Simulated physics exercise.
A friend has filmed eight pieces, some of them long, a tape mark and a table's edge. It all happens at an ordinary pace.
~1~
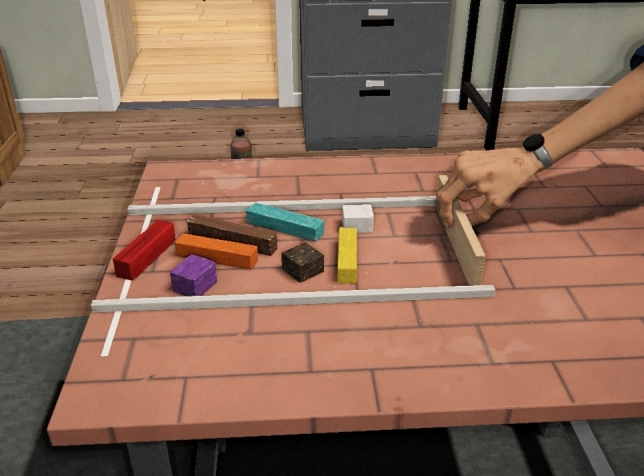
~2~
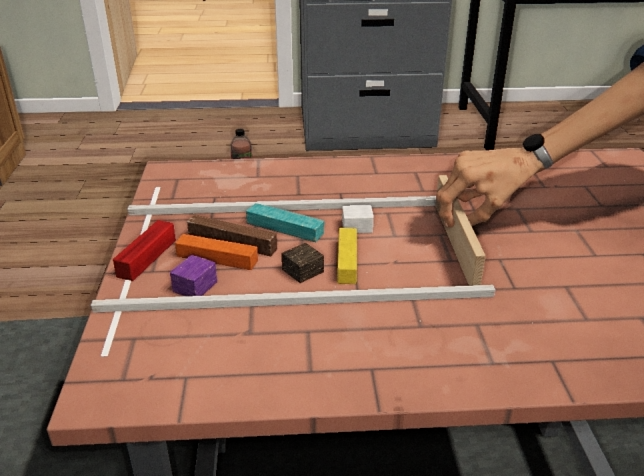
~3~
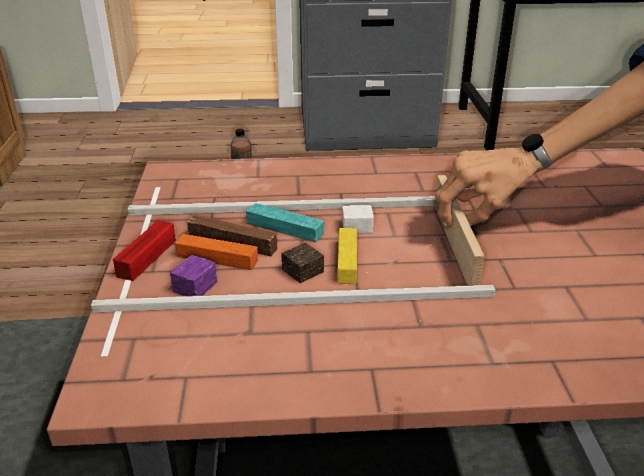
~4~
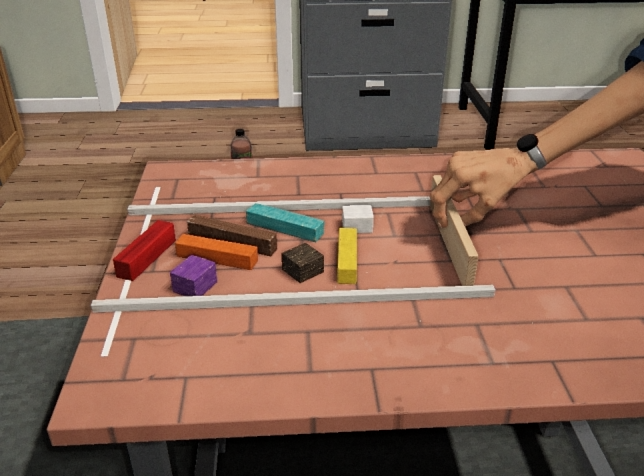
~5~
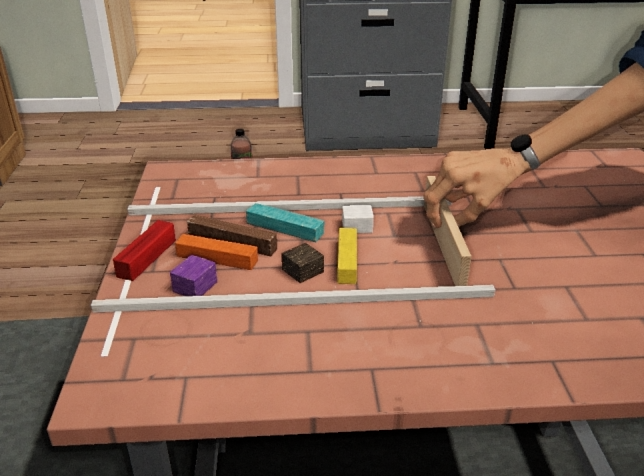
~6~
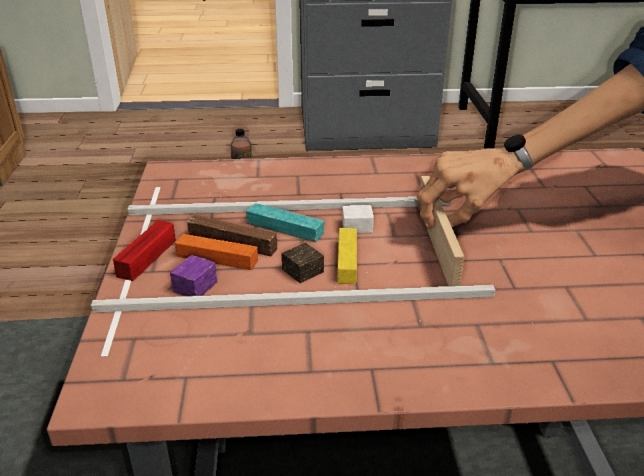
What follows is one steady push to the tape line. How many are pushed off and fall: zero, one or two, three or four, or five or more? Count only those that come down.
The number that fall off is five or more.
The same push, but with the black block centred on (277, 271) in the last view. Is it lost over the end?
Then it is lost.
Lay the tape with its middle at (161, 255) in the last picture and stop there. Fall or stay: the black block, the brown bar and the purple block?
The black block remains up, the brown bar drops off, the purple block survives.
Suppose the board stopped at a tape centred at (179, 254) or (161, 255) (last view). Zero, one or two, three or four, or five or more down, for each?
For each place: One to two; either three or four.
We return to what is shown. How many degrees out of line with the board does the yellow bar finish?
Some 0 degrees.
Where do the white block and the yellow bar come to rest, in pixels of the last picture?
First (128, 227), then (121, 264).
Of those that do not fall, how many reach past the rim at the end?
That would be 1.
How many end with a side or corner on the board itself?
The number is 2.
Soon after, none off yet; red stick at rest near (146, 249); purple block at rest near (194, 277); orange bar at rest near (216, 252).
In the end, the number that fall off is five or more; gone, black block, turquoise bar, brown bar, orange bar, purple block and red stick.
